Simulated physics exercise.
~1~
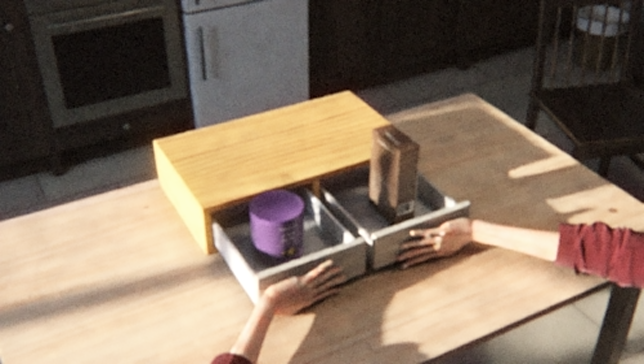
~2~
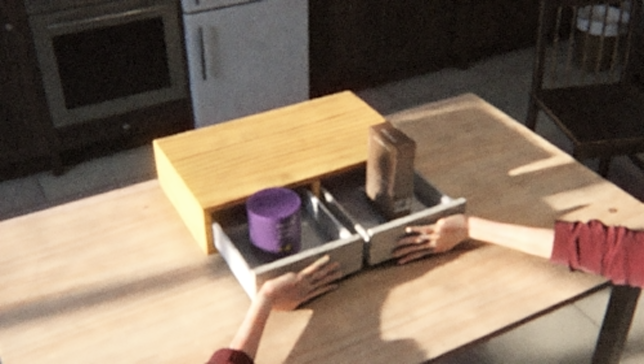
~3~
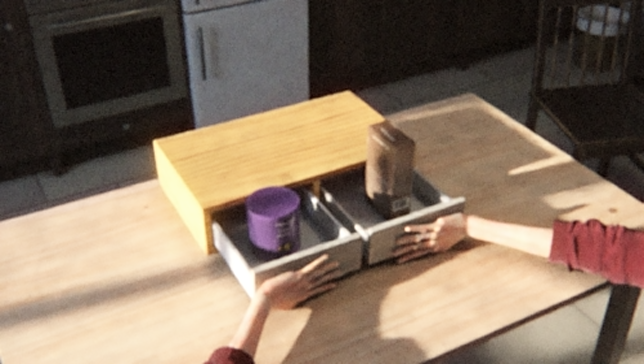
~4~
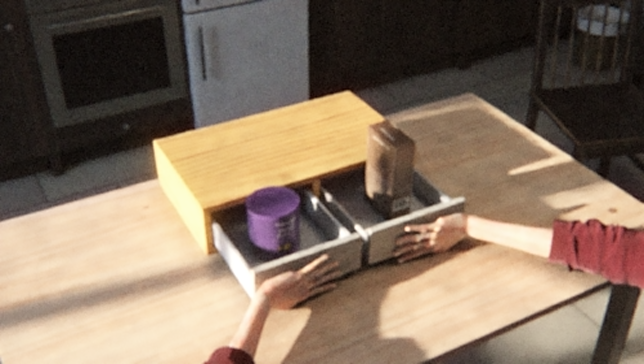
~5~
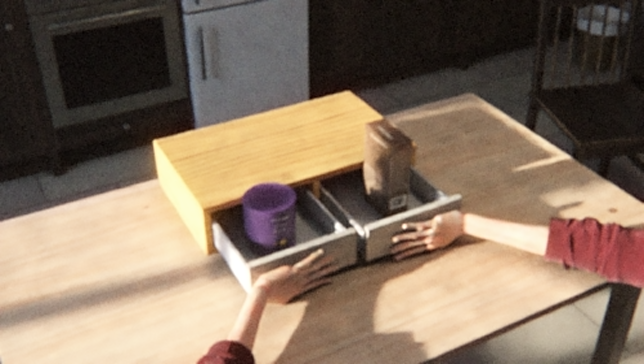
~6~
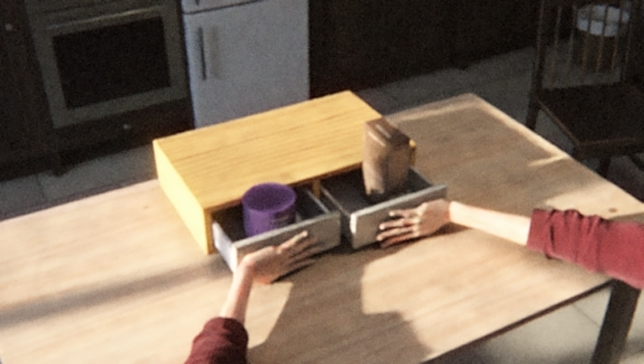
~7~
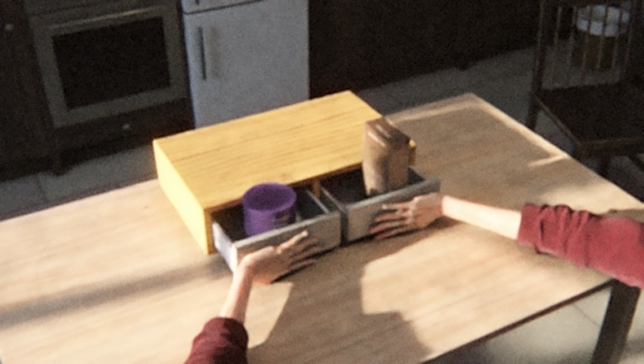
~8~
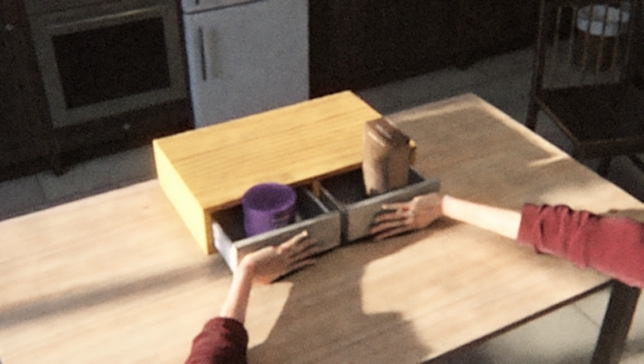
Two hands slowly pushed in the open drawers of a small yellow wooden chest on a table, one holding a purple tub and the other a tall brown packet. The drawers slid part of the way, then stopped, and both were left sticking out.
